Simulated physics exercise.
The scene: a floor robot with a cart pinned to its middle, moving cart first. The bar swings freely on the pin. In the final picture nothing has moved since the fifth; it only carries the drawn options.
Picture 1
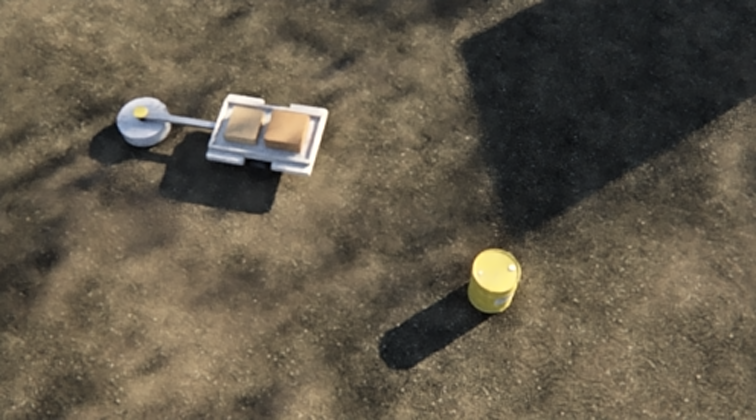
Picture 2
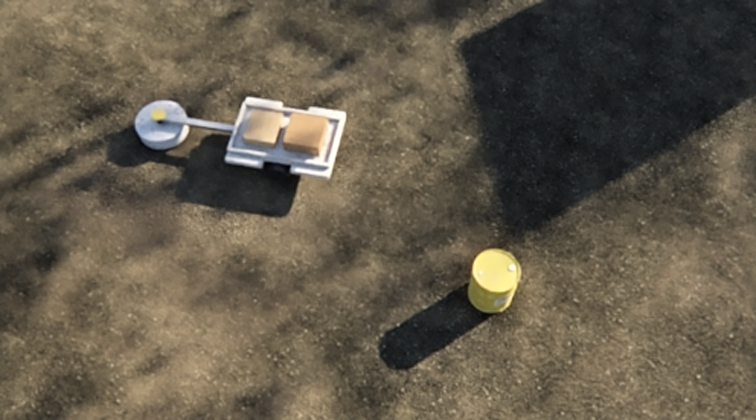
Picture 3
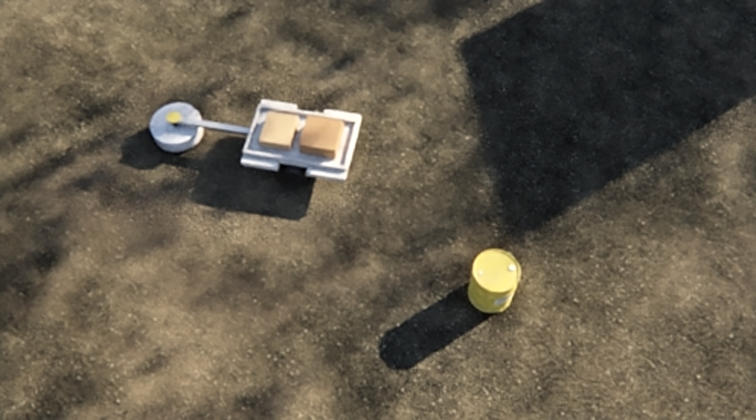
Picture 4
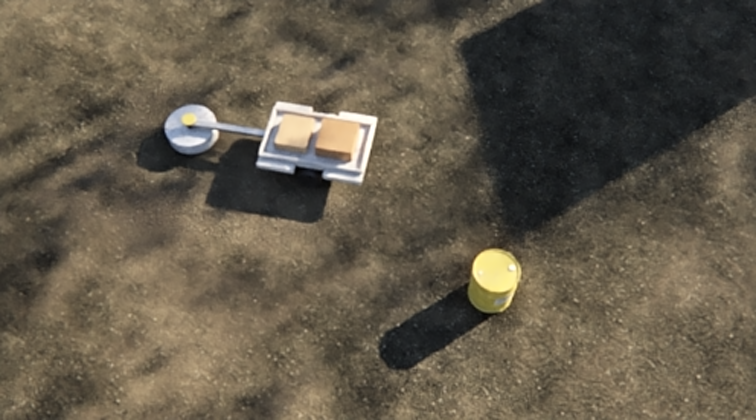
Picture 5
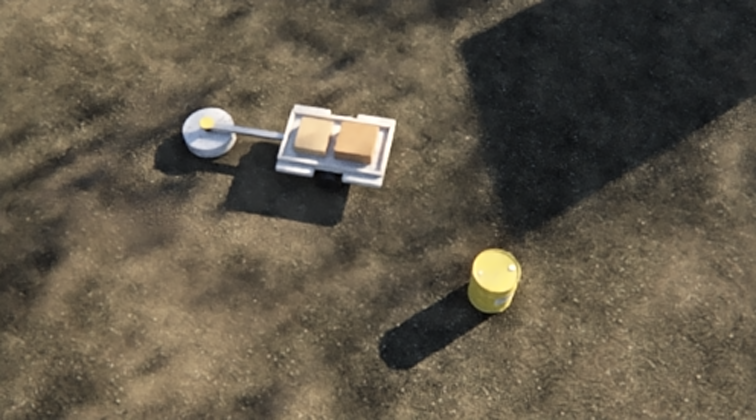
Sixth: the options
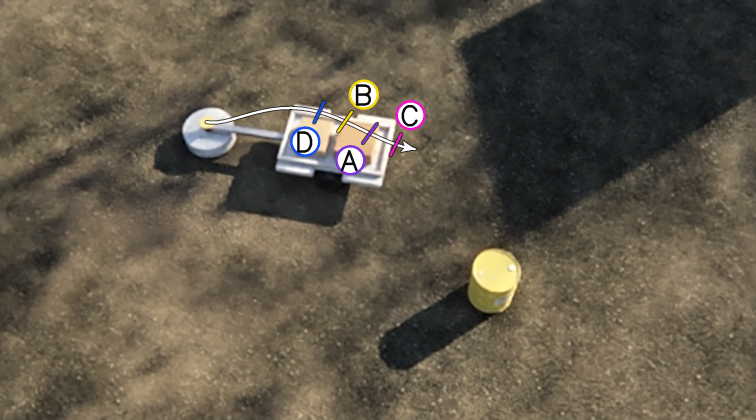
White cart carrying two tan boxes moving slowly right ahead of a round floor robot, with a yellow keg standing still below.
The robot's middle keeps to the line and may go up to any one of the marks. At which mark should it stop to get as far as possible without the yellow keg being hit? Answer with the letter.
It should halt at B.
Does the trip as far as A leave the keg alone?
No.
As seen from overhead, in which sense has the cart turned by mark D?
For that mark, clockwise.
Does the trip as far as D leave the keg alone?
Yes.
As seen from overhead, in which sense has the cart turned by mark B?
Clockwise.
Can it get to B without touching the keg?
Yes.
On the copy, A at (370, 133); B at (345, 122); C at (396, 145); D at (319, 112); the route from (206, 122) via (319, 112) to (415, 149).
On B. First, robot (259, 121), cart (380, 153).
Then, robot (305, 117), cart (417, 169).
Finally, robot (346, 130), cart (454, 192); nothing has been touched.
By contrast, A is too far, the keg has been hit; C is too far, the keg has been hit; D is safe but short.
